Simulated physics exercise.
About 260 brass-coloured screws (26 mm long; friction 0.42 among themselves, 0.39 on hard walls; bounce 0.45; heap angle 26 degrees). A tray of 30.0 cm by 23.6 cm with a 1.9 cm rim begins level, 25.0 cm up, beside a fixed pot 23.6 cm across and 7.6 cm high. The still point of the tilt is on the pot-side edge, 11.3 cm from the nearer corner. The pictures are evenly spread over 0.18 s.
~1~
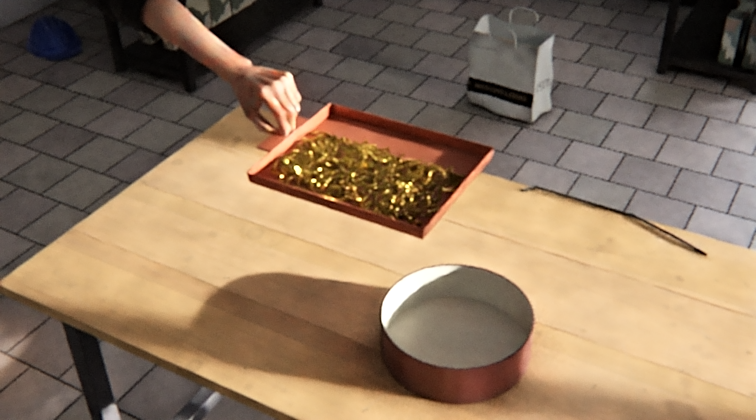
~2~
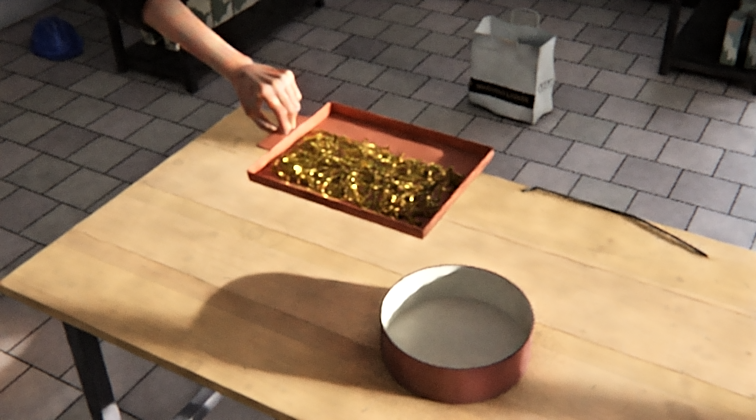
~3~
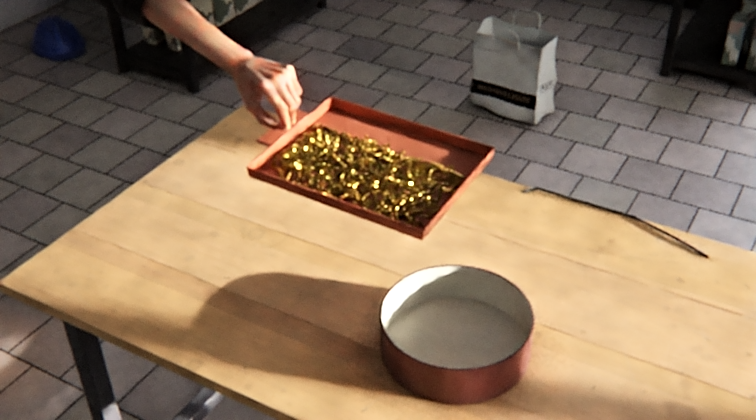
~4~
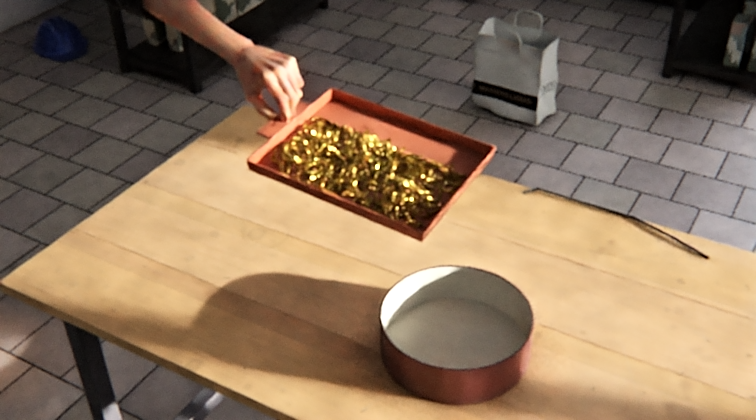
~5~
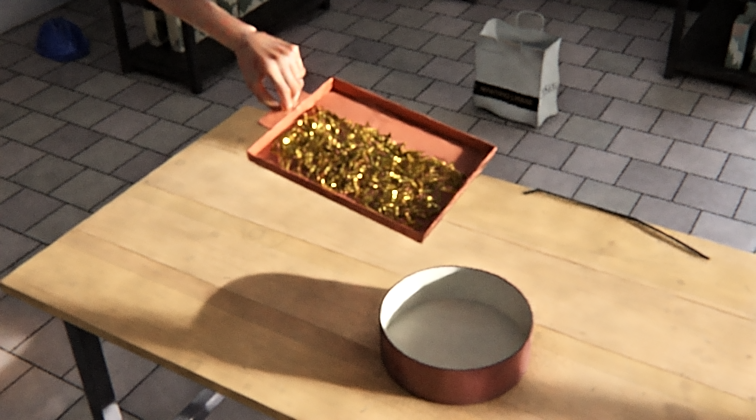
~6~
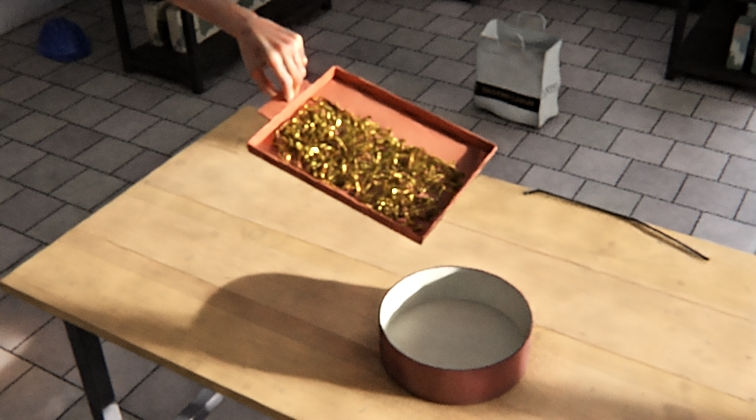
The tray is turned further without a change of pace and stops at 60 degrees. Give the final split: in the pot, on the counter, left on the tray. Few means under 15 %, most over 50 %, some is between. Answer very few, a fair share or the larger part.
Pot the larger part, counter very few, tray a fair share.
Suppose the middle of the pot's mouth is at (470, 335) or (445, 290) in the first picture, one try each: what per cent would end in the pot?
About 70 and 30 per cent.
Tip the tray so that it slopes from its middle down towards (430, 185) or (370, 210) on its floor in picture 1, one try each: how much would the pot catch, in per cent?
Some 50 and 25 per cent.
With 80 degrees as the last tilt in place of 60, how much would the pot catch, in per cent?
Then about 90 per cent.
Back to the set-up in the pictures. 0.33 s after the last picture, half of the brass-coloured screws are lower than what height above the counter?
Roughly 30 cm.
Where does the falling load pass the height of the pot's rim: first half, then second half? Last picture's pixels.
First near (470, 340), later near (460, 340).
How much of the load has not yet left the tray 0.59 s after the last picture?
Some 50 per cent of the load.
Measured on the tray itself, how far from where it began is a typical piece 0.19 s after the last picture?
Roughly 1 cm.
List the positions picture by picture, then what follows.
In the first frame, tray tilt 0 degrees, front corners at (248, 172) and (423, 228); middle of the pieces at (365, 178); pot at (457, 313).
In the second frame, tray tilt 1 degrees, front corners at (248, 170) and (423, 229); middle of the pieces at (365, 177).
In the third frame, tray tilt 2 degrees, front corners at (248, 166) and (423, 230); middle of the pieces at (365, 175).
In the fourth frame, tray tilt 6 degrees, front corners at (248, 159) and (423, 231), lowest corner right front; middle of the pieces at (365, 172).
In the fifth frame, tray tilt 10 degrees, front corners at (248, 151) and (423, 234), lowest corner right front; middle of the pieces at (366, 167).
In the sixth frame, tray tilt 14 degrees, front corners at (249, 142) and (423, 236), lowest corner right front; middle of the pieces at (366, 163); pot at (456, 315).
Then, 0.19 s after the last picture, tilt 38 degrees; the tray holds 100 %, the pot 0 %.
Then, 0.33 s after the last picture, tilt 54 degrees; the tray holds 100 %, the pot 0 %.
Then, 0.59 s after the last picture, tilt 60 degrees; the tray holds 50 %, the pot 5 %.
In the end, pot 70 %, counter 0 %, tray 30 %.
